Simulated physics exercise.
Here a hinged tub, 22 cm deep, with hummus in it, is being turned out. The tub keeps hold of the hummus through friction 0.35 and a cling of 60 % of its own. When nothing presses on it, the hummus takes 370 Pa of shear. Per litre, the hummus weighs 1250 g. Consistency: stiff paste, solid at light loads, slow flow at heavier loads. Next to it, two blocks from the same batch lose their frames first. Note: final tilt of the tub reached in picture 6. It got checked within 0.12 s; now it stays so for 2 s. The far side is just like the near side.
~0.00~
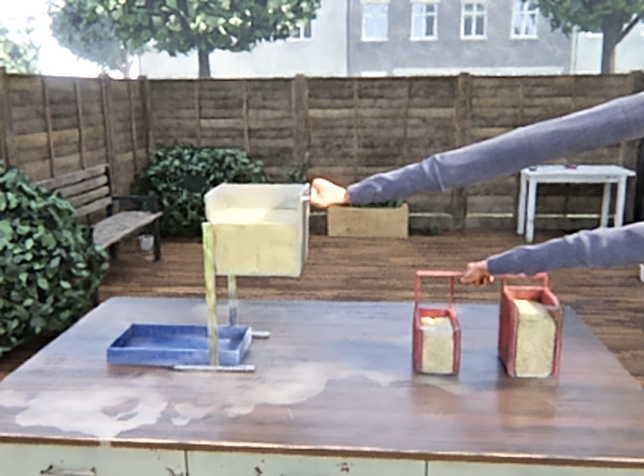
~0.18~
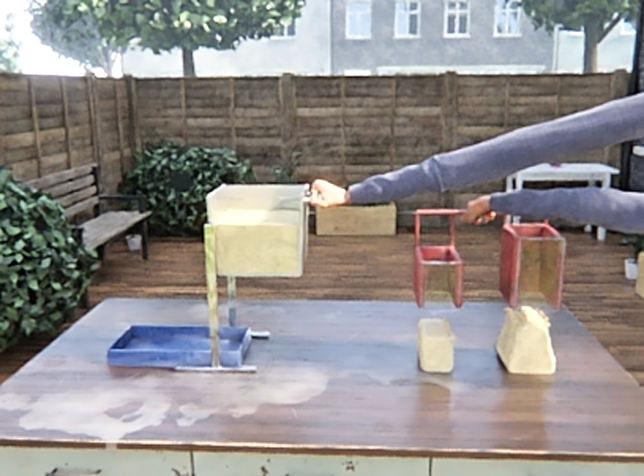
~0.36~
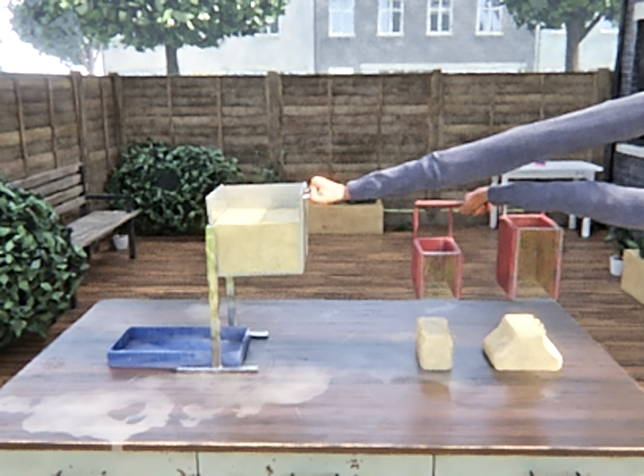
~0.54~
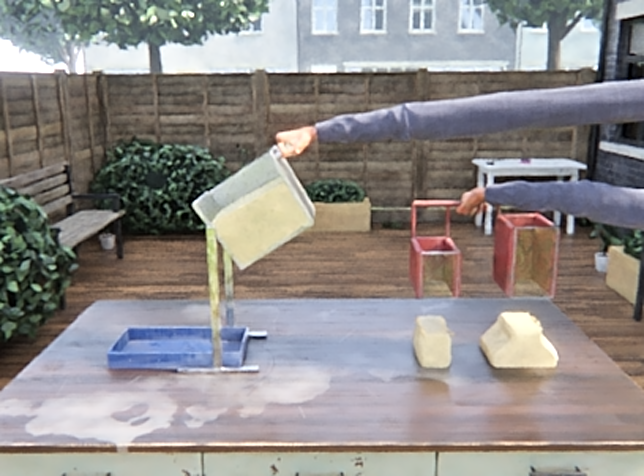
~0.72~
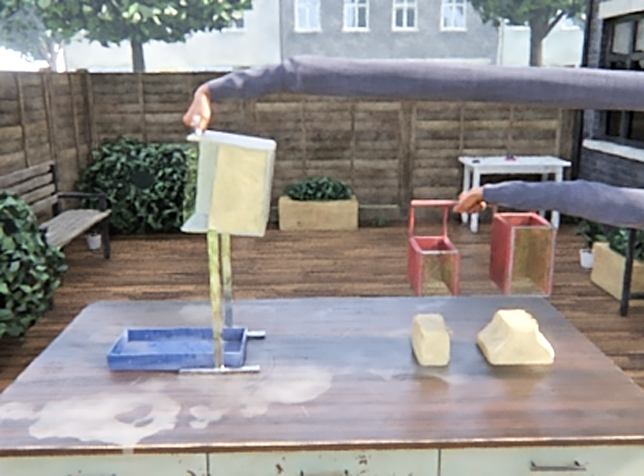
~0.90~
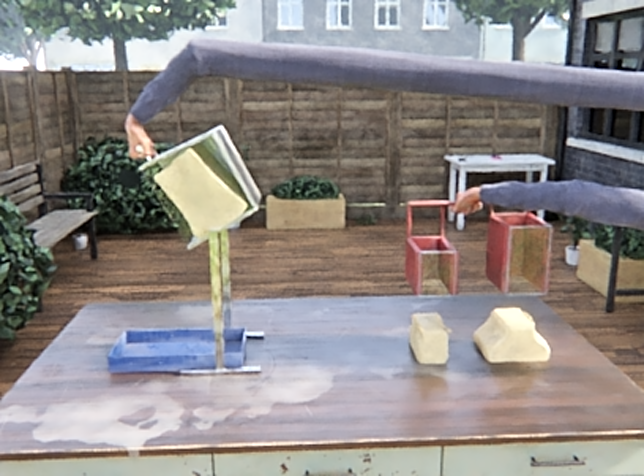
Two grey-sleeved arms reach in from the right over a brown table in a fenced garden, seen from the front and slightly above, with a blue tray at left. One hand lifts two red boxes off pale blocks, and the larger right one slumps wider while the smaller keeps its shape. The other swings a clear tub of pale hummus over leftward on its stand, as the camera drifts and the background slides left.
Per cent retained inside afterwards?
Retained: About 0 %.
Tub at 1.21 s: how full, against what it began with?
I'd say close to 0 %.
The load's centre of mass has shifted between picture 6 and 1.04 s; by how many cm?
Looks like around 16 cm to me.
By 1.04 s, the tub is at 117 degrees and holds 33 %.
By 1.21 s, the tub is at 117 degrees and holds 0 %.
By 1.38 s, the tub is at 117 degrees and holds 0 %.
By 1.55 s, the tub is at 117 degrees and holds 0 %.
By 2.90 s, at the end, the tub is at 117 degrees and holds 0 %.
